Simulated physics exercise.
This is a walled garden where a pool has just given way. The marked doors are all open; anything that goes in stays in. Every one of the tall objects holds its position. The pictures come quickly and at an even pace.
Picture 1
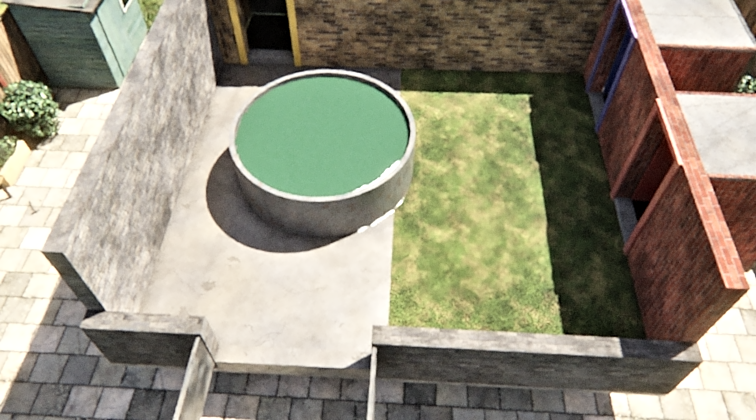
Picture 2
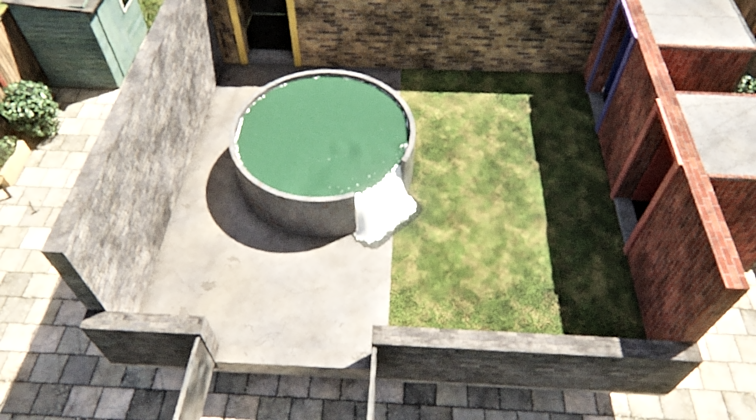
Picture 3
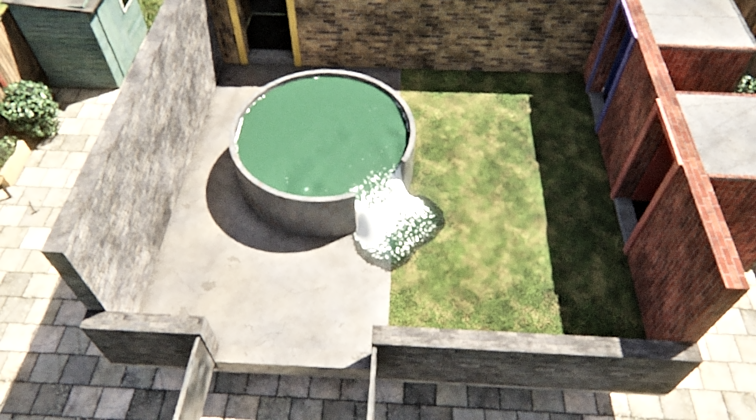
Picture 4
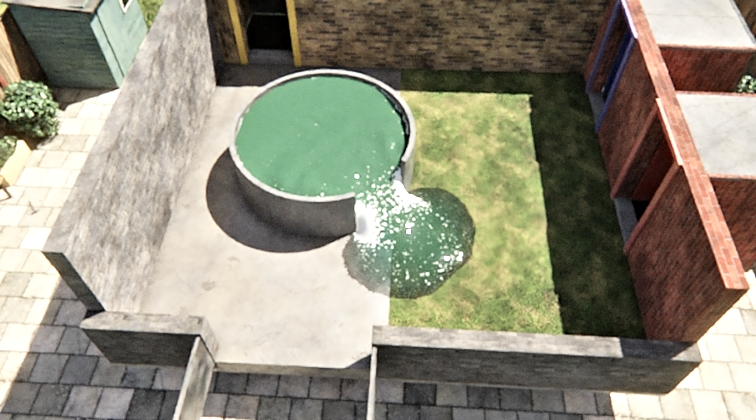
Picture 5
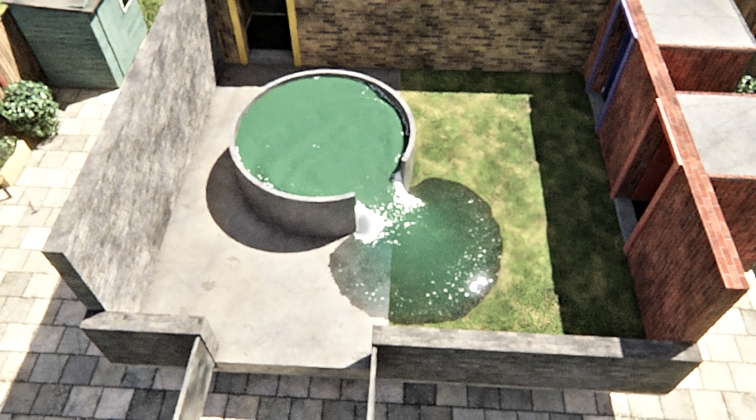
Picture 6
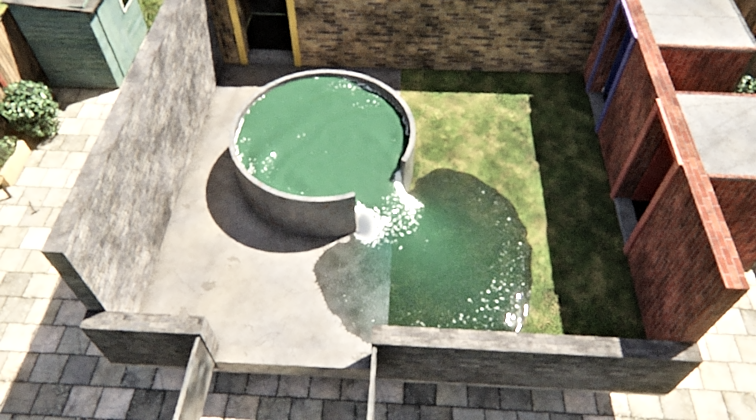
Green water bursts from the lower right side of a round, grey-walled pool in a walled garden, seen from high above by a camera that stays still. The pool stands on pale concrete beside a patchy lawn, with a red brick wall at right and a teal shed at upper left. White foam gushes out first, then a dark green sheet spreads across grass and concrete towards the low front wall.
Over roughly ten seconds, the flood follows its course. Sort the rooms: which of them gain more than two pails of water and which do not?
The red door gains more; the blue door gains more; the yellow door gains no more.
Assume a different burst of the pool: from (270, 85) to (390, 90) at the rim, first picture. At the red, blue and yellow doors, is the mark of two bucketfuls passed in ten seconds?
The red one falls short; the blue one tops the mark; the yellow one tops the mark.
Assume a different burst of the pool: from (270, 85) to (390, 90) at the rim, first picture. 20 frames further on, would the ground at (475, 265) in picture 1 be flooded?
It would be parched.
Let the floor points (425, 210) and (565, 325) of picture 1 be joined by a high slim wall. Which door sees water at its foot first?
The red door.
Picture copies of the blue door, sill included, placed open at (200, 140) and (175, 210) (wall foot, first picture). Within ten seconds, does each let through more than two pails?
Taking them in the order asked, one ends up below, the other ends up below.
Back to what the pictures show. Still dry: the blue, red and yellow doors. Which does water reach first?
That is the red-painted one.
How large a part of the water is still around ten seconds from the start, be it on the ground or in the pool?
About 86 per cent.
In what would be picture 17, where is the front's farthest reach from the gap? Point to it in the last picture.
About (648, 365).
A moment on, water covers 30 % of the floor; the red door not reached, the blue door not reached, the yellow door not reached.
Next, water covers 35 % of the floor; the red door wet at the sill, nothing in, the blue door not reached, the yellow door not reached.
Then, water covers 45 % of the floor; the red door over two buckets in, the blue door not reached, the yellow door not reached.
Later, water covers 75 % of the floor; the red door over two buckets in, the blue door under two buckets in, the yellow door not reached.
In the end, water covers 100 % of the floor; the red door far over two buckets in, the blue door over two buckets in, the yellow door wet at the sill, nothing in.
